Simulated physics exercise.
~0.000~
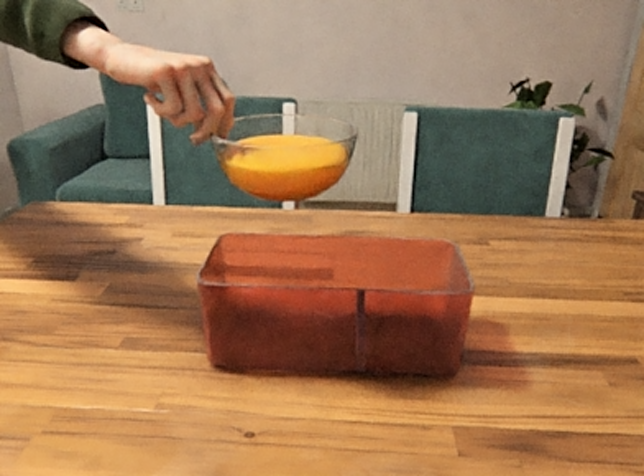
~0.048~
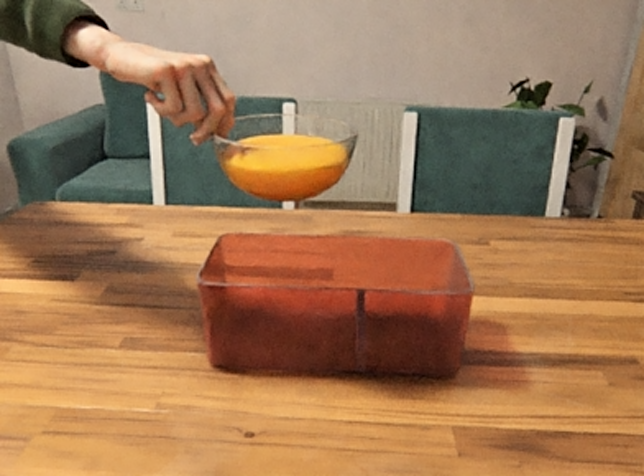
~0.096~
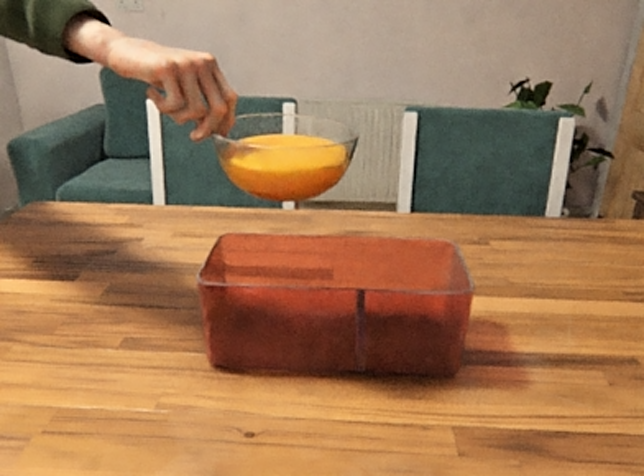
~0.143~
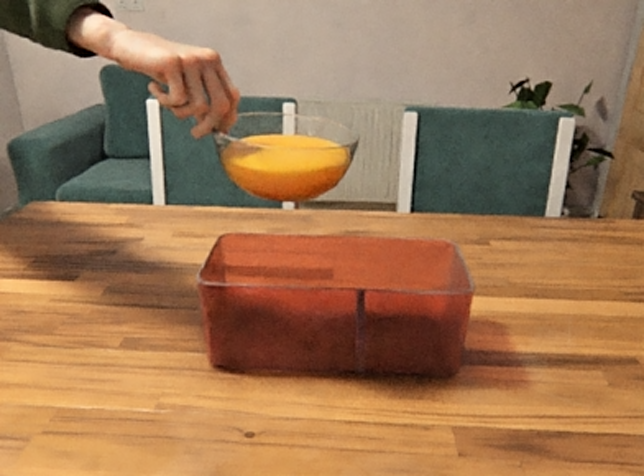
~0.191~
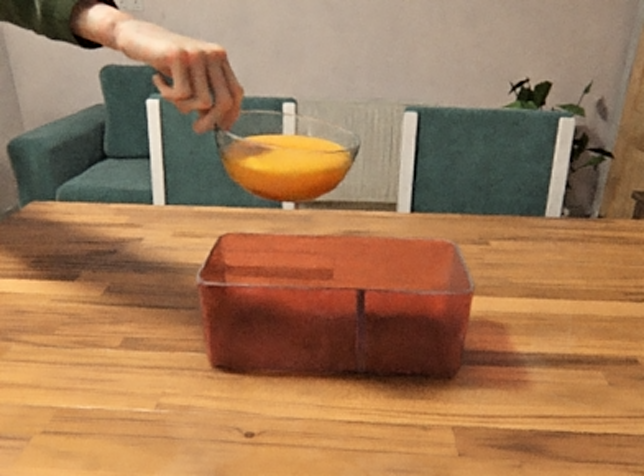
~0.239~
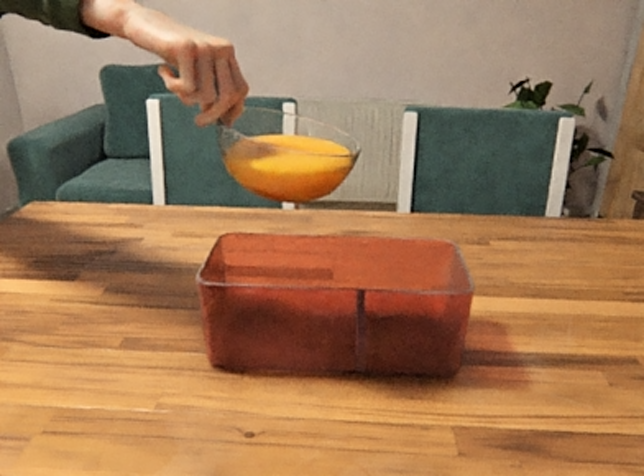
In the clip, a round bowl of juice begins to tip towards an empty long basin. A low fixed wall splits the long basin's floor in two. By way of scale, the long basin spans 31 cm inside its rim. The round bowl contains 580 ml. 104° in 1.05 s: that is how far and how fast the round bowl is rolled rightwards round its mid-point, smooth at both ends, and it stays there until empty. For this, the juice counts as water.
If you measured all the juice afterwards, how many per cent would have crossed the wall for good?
Around 74 per cent would have crossed.
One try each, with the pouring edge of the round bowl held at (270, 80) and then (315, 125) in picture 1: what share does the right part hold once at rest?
Try 1: Approx. 10 %; try 2: Approx. 40 %.
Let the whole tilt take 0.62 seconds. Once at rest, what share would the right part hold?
Estimate: Close to 55 per cent.
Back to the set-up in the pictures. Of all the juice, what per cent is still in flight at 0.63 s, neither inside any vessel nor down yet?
Some 38 % is the figure.
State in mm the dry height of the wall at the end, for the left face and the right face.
Noted: Left near 30 mm, right near 6 mm.
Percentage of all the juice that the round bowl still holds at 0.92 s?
2 %.
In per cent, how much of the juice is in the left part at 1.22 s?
I'd put it at close to 26 %.
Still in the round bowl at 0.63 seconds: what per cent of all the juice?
Some 44 per cent.
After 0.63 s the tilt is 68° and 44 per cent is still to pour, 0 is left of the wall and 18 right of it.
After 0.92 s the tilt is 100° and 2 per cent is still to pour, 19 is left of the wall and 73 right of it.
After 1.22 s the tilt is 104° and 0 per cent is still to pour, 26 is left of the wall and 74 right of it.
After 1.55 s the tilt is 104° and 0 per cent is still to pour, 26 is left of the wall and 74 right of it.
In the end 26 per cent lies left of the wall, 74 right of it and 1 outside.
